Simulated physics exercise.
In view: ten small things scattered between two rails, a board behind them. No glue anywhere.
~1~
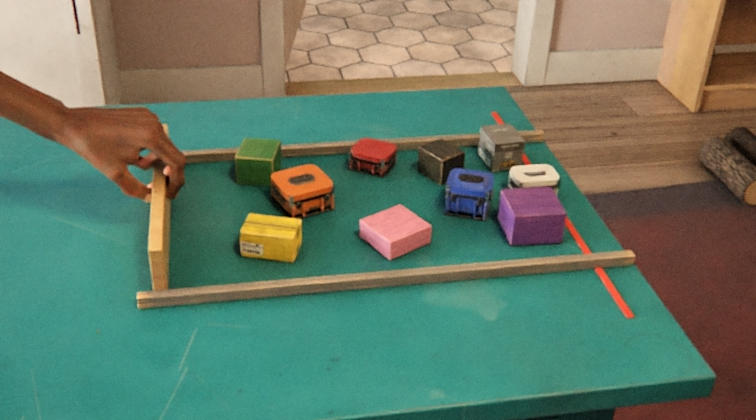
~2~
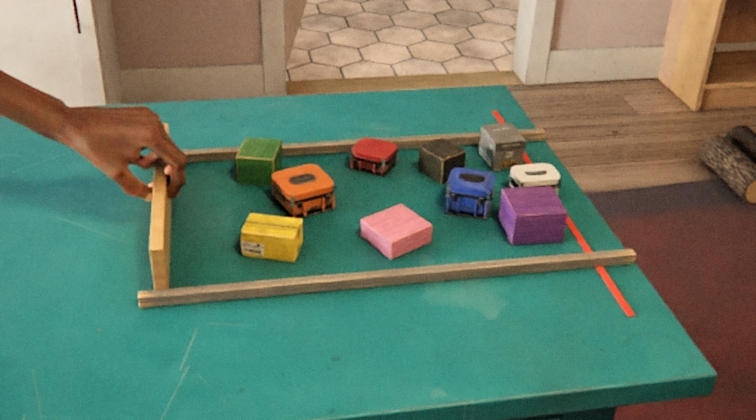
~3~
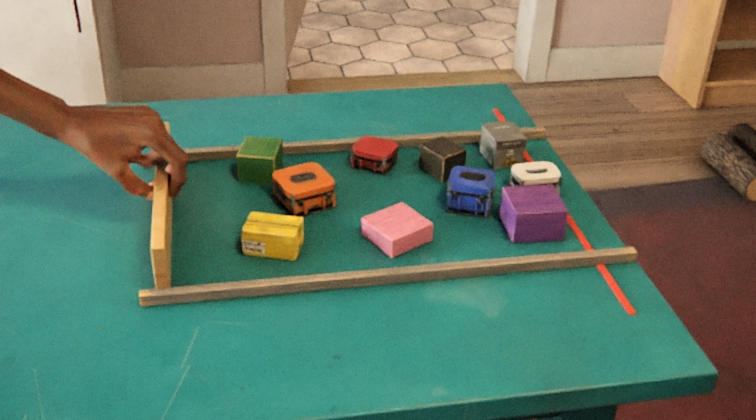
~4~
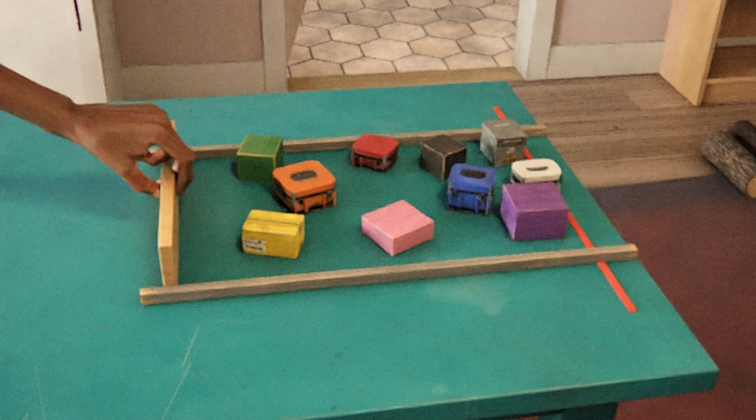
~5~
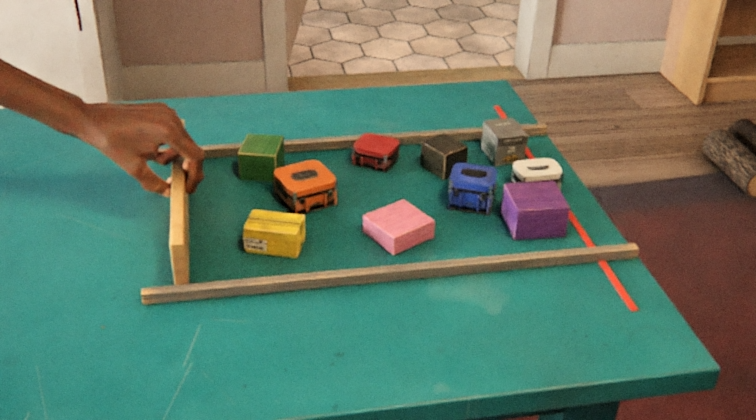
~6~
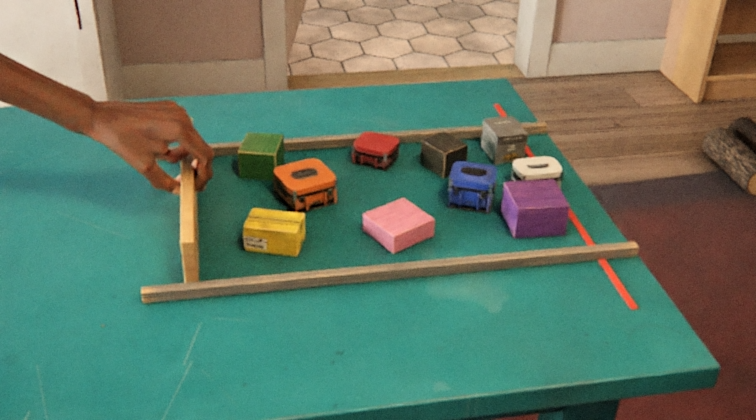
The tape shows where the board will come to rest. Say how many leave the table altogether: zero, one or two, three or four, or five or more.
As it turns out, the number that fall off is five or more.
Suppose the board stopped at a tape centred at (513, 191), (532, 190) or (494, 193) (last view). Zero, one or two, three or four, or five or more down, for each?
One after another: Either three or four; more than four; one to two.
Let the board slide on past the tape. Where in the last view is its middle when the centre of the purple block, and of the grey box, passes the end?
For the purple block at (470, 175), for the grey box at (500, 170).
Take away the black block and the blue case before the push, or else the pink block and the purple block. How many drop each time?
Fallen: 5, and 5 in the other try.
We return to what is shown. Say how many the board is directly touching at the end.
That makes 3.
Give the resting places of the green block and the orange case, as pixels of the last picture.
First (544, 134), then (575, 170).
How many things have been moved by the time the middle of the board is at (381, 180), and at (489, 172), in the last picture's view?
At the one place 6, at the other 10.
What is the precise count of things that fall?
It comes to 7.
Soon after, none off yet; white case at rest near (536, 177); grey box at rest near (504, 140); purple block at rest near (534, 209).
After that, none off yet; white case displaced a little near (554, 173); grey box moving near (515, 138); purple block displaced about its own width near (589, 204).
In the end, the number that fall off is five or more; gone, pink block, red case, black block, blue case, purple block, grey box and white case.
